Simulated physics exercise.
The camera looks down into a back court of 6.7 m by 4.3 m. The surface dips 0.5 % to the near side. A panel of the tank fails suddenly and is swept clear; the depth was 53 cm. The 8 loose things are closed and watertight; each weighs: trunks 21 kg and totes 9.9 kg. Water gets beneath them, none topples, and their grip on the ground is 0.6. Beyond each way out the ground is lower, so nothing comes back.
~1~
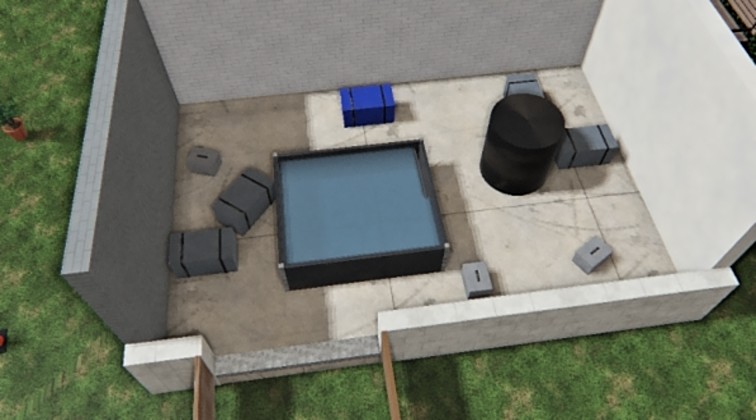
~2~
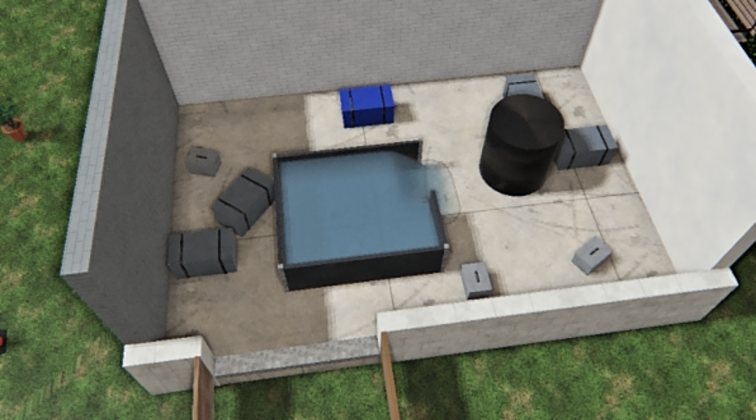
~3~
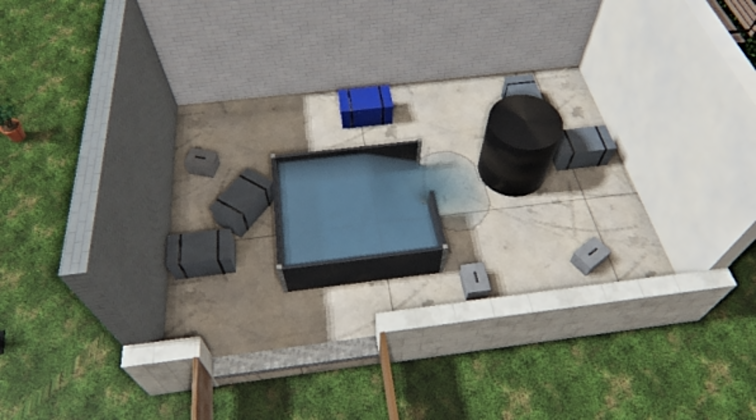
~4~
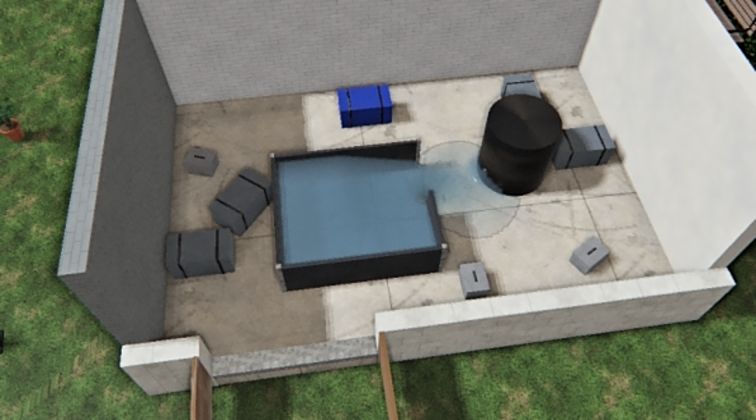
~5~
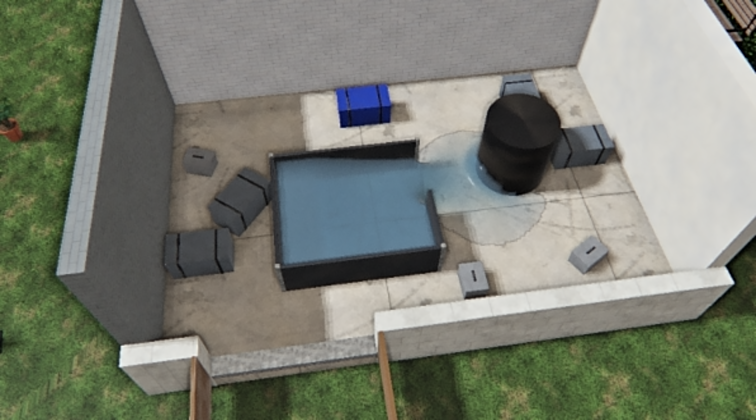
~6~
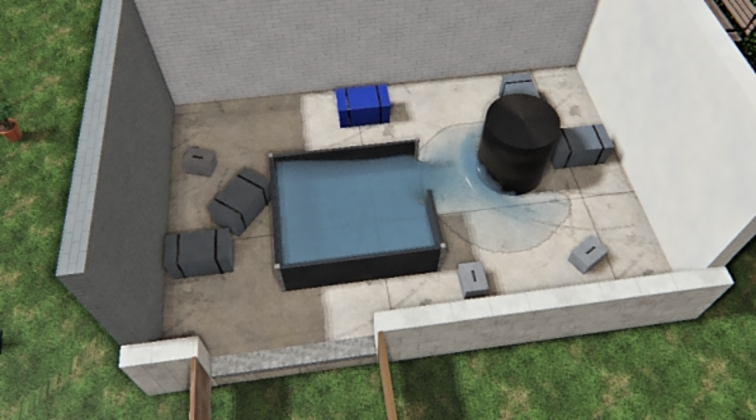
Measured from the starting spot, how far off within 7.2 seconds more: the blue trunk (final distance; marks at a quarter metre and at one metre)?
The blue trunk holds its place.
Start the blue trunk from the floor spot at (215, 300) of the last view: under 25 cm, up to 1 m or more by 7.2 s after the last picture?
It holds its place.
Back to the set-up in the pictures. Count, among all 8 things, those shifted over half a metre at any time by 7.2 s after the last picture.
That makes 3.
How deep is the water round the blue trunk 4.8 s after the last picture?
Roughly 3 cm.
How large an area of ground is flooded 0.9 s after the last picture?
About 11.0 m2.
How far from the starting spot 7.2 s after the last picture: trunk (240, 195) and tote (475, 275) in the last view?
In turn: 0 cm, 30 cm.
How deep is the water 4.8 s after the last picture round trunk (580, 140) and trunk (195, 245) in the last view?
Roughly 10 and 0 cm.
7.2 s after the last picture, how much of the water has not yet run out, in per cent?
About 100 per cent.
Then, 0.9 s after the last picture the blue trunk is near (363, 97), 0.0 m from its start, aground; 0 of 8 are out; 0 afloat.
Then, 2.8 s after the last picture the blue trunk is near (363, 97), 0.0 m from its start, aground; 0 of 8 are out; 1 afloat.
Then, 4.8 s after the last picture the blue trunk is near (363, 97), 0.0 m from its start, aground; 0 of 8 are out; 3 afloat.
Then, 7.2 s after the last picture the blue trunk is near (363, 97), 0.0 m from its start, aground; 0 of 8 are out; 3 afloat.
